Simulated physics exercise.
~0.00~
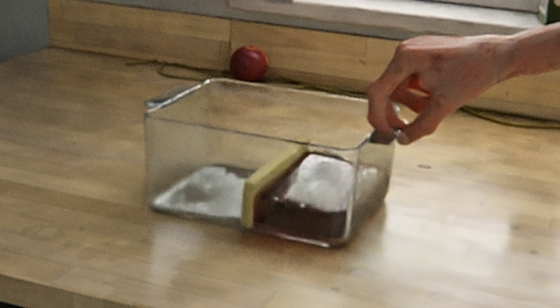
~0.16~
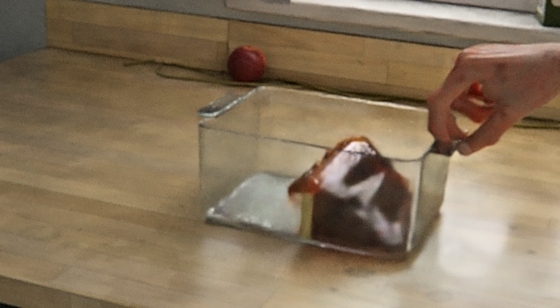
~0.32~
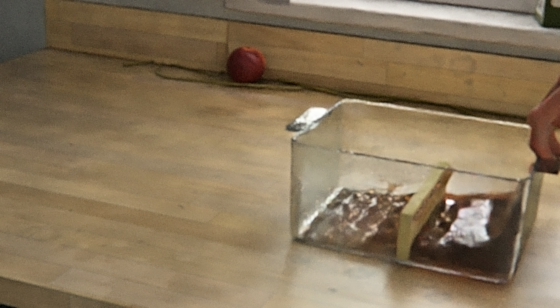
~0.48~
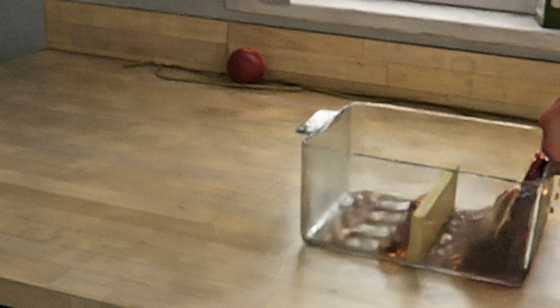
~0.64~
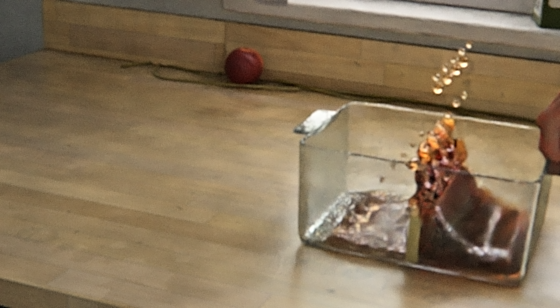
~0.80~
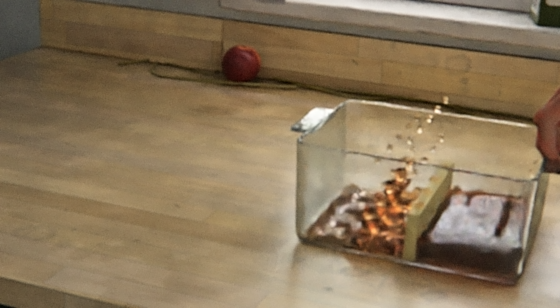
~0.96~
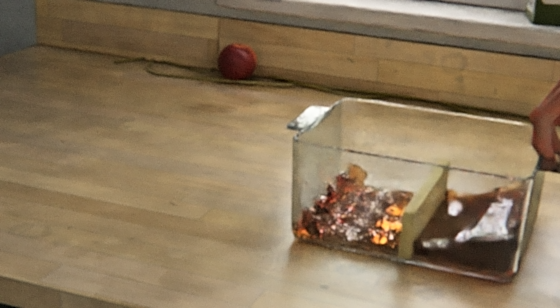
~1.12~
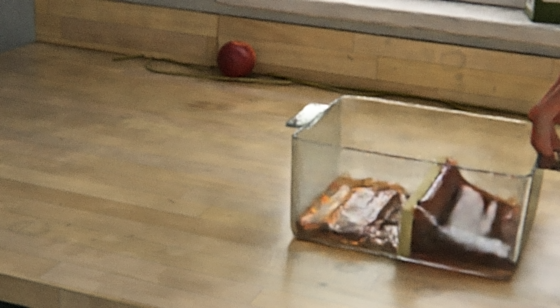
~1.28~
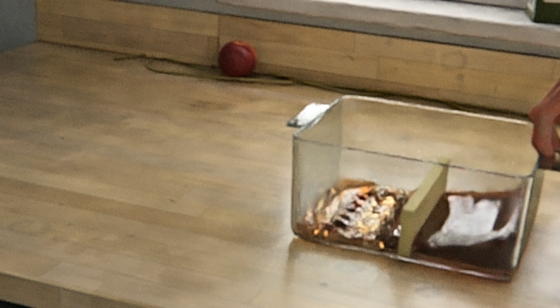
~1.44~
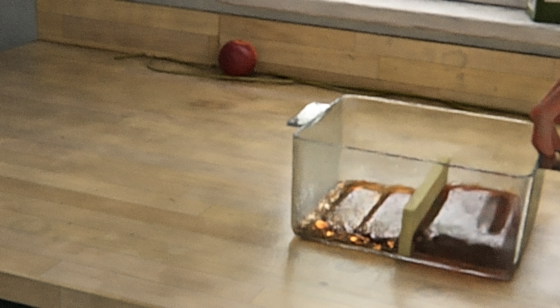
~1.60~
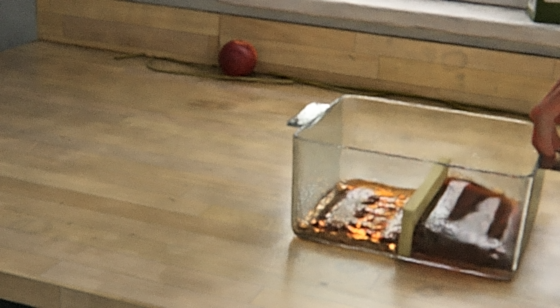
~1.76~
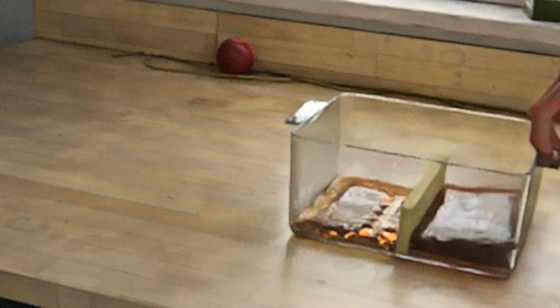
A hand pulls a divided glass tub right, and tea sloshes over into the left side.
